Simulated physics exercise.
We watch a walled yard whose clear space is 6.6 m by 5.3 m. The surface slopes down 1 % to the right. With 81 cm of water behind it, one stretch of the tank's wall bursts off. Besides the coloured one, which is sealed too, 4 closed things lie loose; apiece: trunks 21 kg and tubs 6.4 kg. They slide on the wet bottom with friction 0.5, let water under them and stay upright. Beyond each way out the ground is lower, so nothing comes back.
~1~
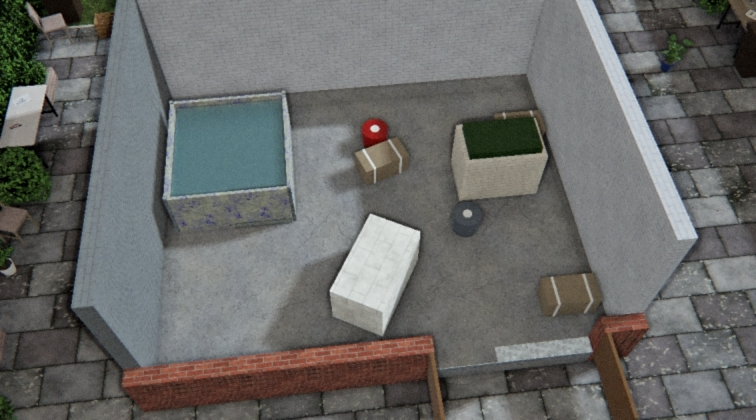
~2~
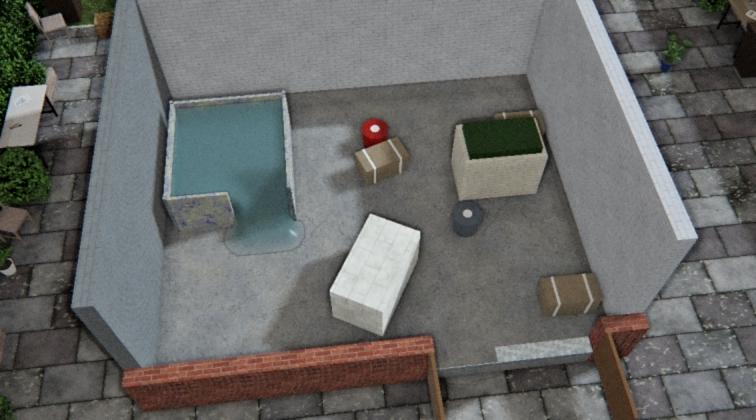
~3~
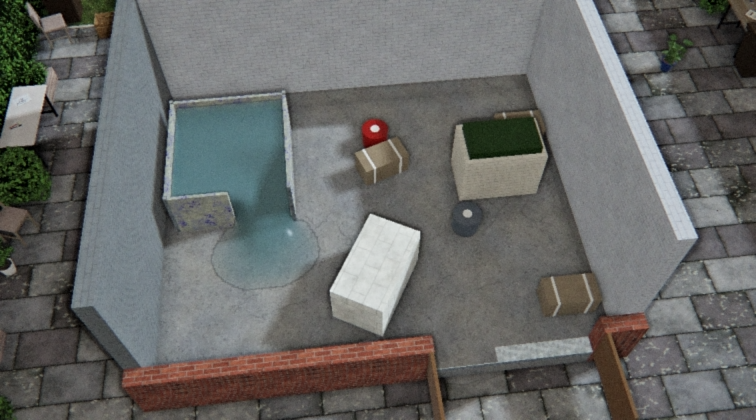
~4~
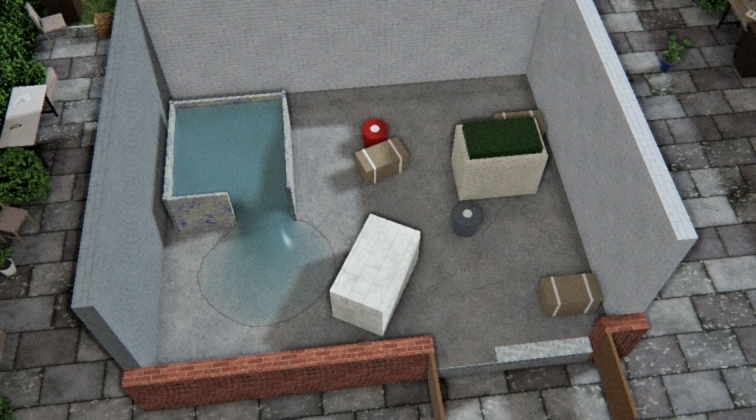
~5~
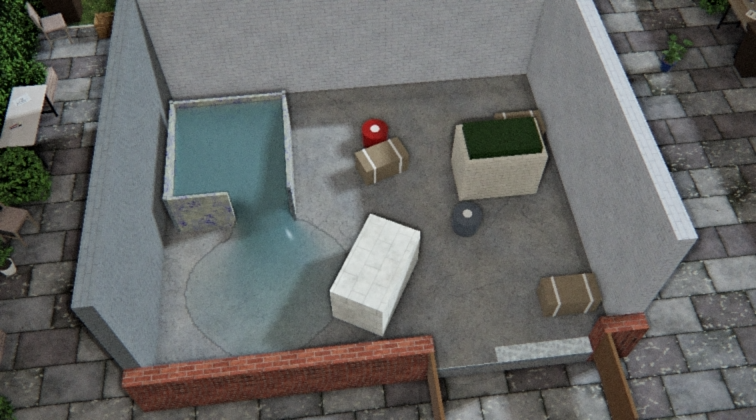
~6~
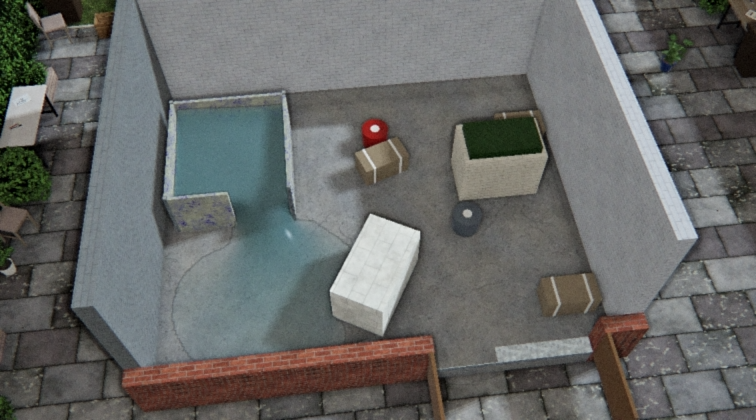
A tank of blue-green water stands at the left of a grey-walled yard with a low red-brick front wall, seen steadily from high above. A red tub and a brown trunk sit near the middle, with a white block, a dark grey tub, a grass-topped planter and more trunks around and to the right. The right part of the tank's front wall gives way, and water spreads forward in a widening rounded sheet, reaching the white block while the tubs and trunks stay still.
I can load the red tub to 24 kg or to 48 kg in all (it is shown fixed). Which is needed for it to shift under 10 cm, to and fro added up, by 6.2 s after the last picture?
For it, the smaller load will do.
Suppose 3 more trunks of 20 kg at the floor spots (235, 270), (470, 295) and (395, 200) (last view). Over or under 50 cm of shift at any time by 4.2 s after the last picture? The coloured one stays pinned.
In that order: More, over, under.
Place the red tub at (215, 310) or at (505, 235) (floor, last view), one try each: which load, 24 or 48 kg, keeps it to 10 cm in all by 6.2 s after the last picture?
In that order: Neither is enough; the smaller is enough.
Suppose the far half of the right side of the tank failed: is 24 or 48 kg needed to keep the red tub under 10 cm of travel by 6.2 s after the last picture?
In that case neither load is enough.
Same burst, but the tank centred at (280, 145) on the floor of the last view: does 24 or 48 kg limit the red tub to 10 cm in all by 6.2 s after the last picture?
In that case the lower weight is enough.
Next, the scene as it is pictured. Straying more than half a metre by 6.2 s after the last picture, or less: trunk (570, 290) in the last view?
It is over.
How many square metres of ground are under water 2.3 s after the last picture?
About 21 m2.
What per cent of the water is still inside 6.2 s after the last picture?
About 96 per cent.
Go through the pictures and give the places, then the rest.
The red tub at (375, 129), on the bottom; 3.3 m2 under water; 0 of 5 have shifted, in the first frame.
The red tub at (375, 129), on the bottom; water covers 4.0 m2; 0 of 5 have shifted, in the second frame.
The red tub at (375, 129), on the bottom; water covers 4.9 m2; 0 of 5 have shifted, in the third frame.
The red tub at (375, 129), on the bottom; 6.2 m2 under water; 0 of 5 have shifted, in the fourth frame.
The red tub at (375, 129), on the bottom; water covers 7.7 m2; 0 of 5 have shifted, in the fifth frame.
The red tub at (375, 129) rests on the ground; water covers 8.7 m2; 0 of 5 have shifted, in the sixth frame.
Then, 0.6 s after the last picture the red tub would be 0 cm from its start with 24 kg and 0 cm from its start with 48 kg; 0 cm of water round it then.
Then, 2.3 s after the last picture the red tub would be 0 cm from its start with 24 kg and 0 cm from its start with 48 kg; 0 cm of water round it then.
Then, 4.2 s after the last picture the red tub would be 0 cm from its start with 24 kg and 0 cm from its start with 48 kg; 0 cm of water round it then.
Then, 6.2 s after the last picture the red tub would be 0 cm from its start with 24 kg and 0 cm from its start with 48 kg; 1 cm of water round it then.
